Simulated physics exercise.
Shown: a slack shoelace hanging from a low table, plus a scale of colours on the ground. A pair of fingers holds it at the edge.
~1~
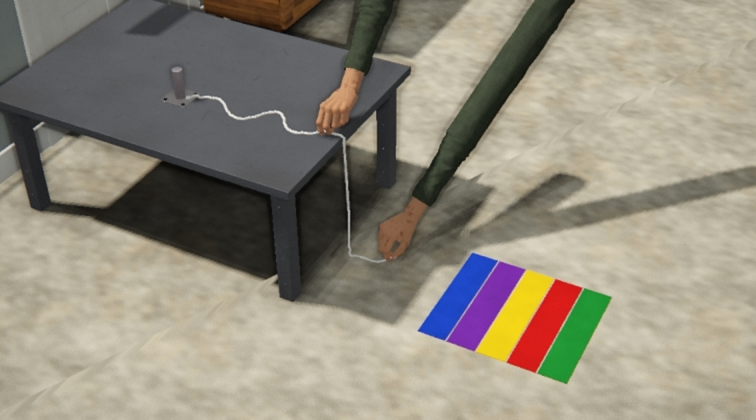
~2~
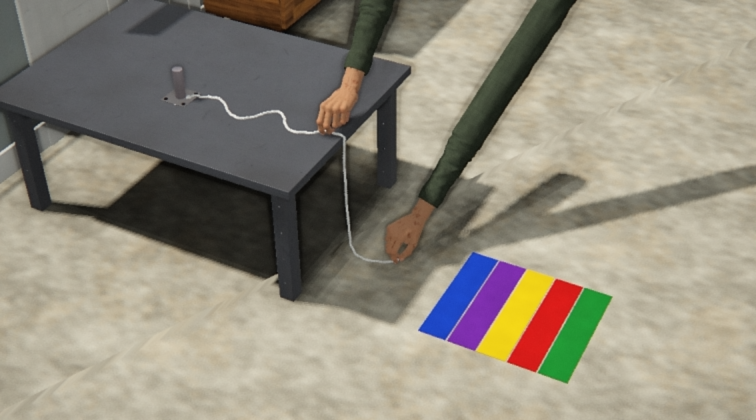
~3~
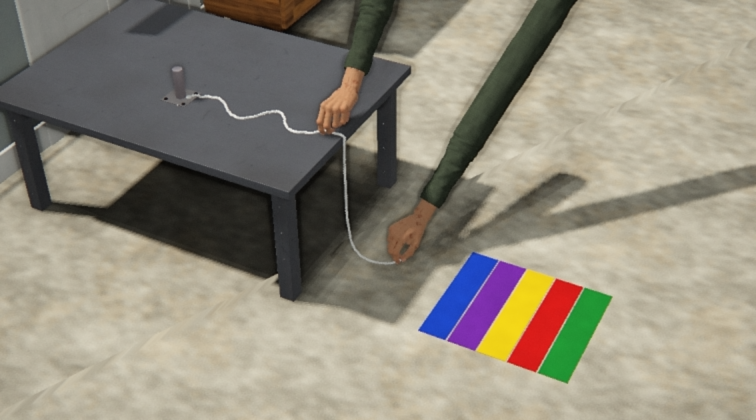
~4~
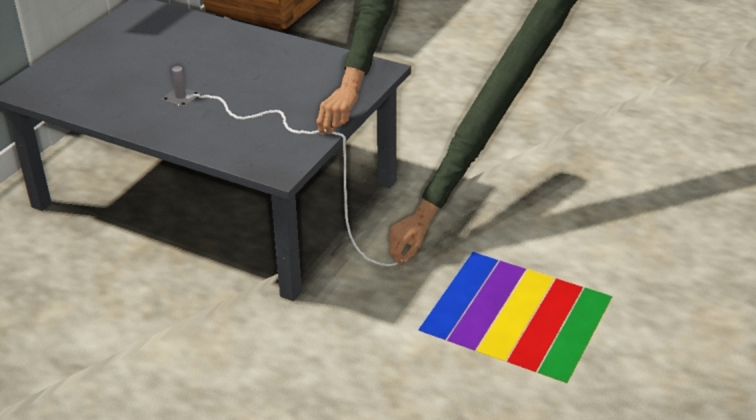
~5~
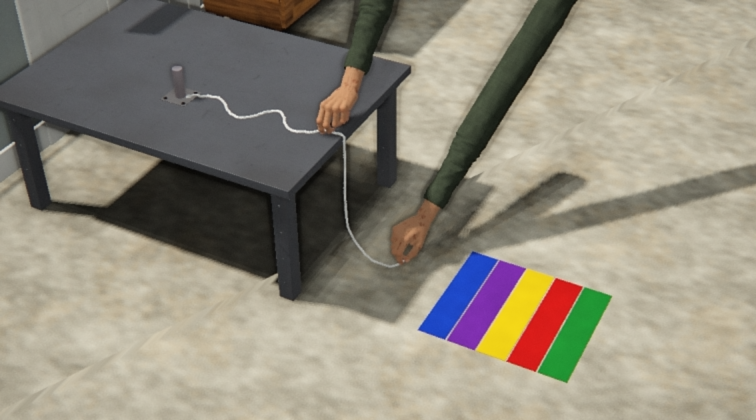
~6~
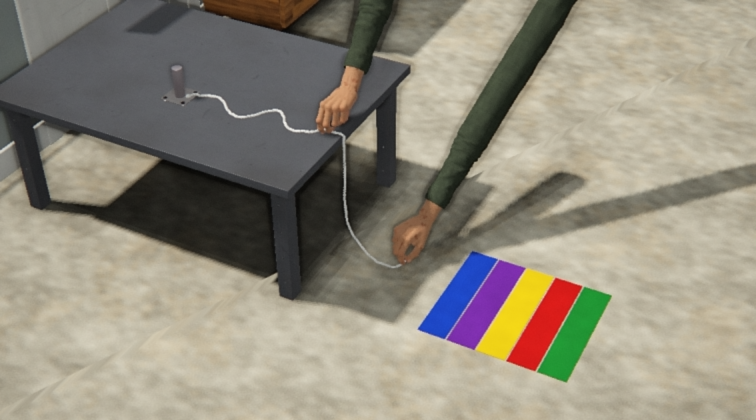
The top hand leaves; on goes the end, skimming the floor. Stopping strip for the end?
Yellow.
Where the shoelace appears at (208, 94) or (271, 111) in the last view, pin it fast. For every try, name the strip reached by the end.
That would give yellow the first time and purple the second.
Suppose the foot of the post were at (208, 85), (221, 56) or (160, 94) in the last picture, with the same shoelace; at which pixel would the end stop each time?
Places per try: (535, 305); (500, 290); (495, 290).
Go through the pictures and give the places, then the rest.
In the first picture, end (391, 258); blue (441, 321); purple (470, 331); yellow (500, 341); red (530, 352); green (561, 362).
In the second picture, end (398, 259); shoelace through (216, 98) (253, 117) (289, 130) (344, 145) (346, 197) (353, 249).
In the third picture, end (400, 260).
In the fourth picture, end (402, 261); shoelace through (216, 98) (253, 117) (289, 129) (344, 145) (346, 197) (358, 249).
In the fifth picture, end (404, 261).
In the sixth picture, end (405, 261); shoelace through (216, 97) (252, 116) (289, 128) (344, 144) (345, 196) (363, 248).
Soon after, end near (464, 280); over blue.
Then, end near (500, 292); over purple.
At full stretch, end near (523, 300); over yellow. It gets as far as the yellow strip.
